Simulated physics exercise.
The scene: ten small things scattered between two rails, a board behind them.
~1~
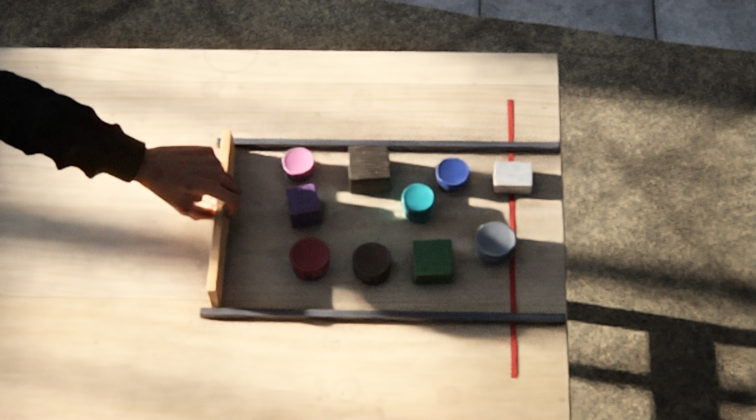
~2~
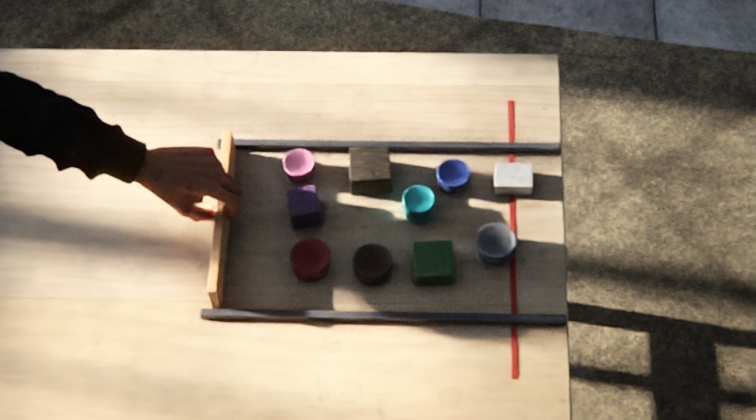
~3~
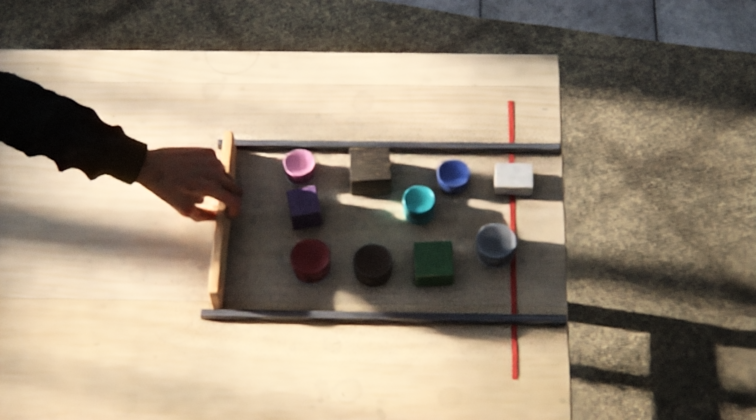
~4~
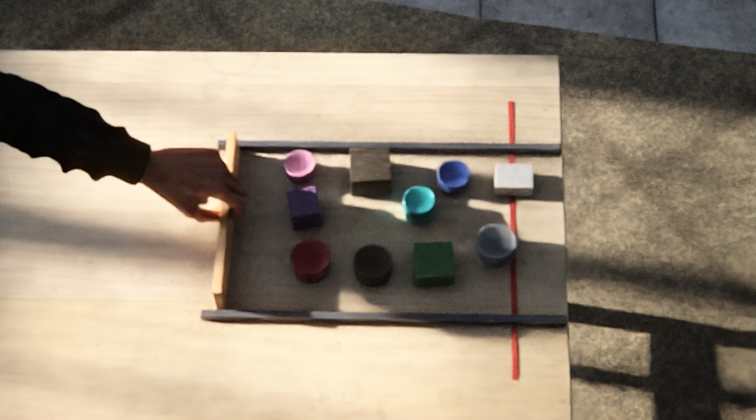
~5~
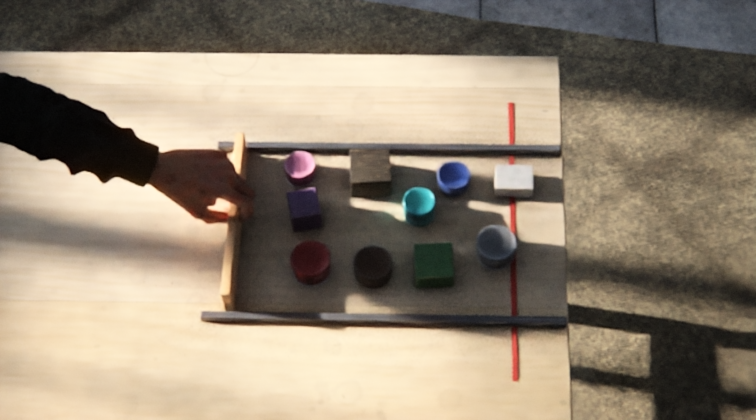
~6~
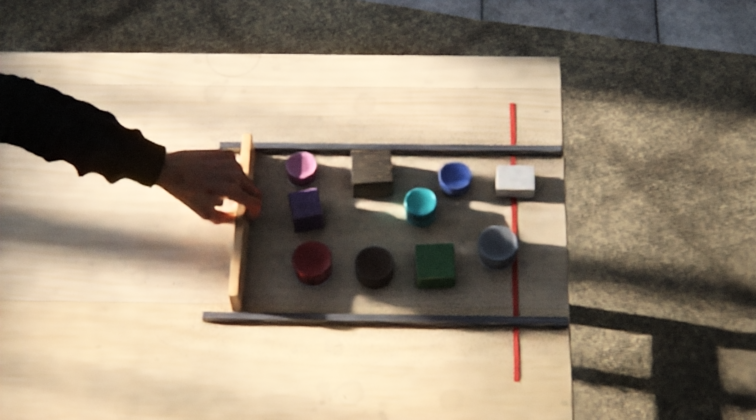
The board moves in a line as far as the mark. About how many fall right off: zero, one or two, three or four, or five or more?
As it turns out, the number that fall off is three or four.
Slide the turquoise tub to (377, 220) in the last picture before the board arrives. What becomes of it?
Then it does not fall.
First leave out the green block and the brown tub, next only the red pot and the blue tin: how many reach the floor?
Fallen: 2, and 3 in the other try.
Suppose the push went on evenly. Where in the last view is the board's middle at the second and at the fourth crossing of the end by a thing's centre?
First at (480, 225), next at (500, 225).
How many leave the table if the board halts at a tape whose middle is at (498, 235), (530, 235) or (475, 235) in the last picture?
Down on the floor: 3, 7 and 1.
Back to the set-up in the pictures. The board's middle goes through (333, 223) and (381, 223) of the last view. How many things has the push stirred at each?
The counts are 5 and 9.
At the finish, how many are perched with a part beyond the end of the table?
Overhanging: 3.
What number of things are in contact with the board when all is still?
3 of them.
A little later, none off yet; white block at rest near (515, 182); grey pot at rest near (498, 248); blue tin at rest near (455, 180).
Next, none off yet; white block moving near (524, 182); grey pot shifted about its own width near (522, 241); blue tin shifted about its own width near (490, 187).
Later still, none off yet; white block tilted well over near (575, 181); grey pot shifted about its own width near (551, 233); blue tin shifted well along near (553, 202).
When it is over, the number that fall off is three or four; down, green block, blue tin, grey pot and white block.
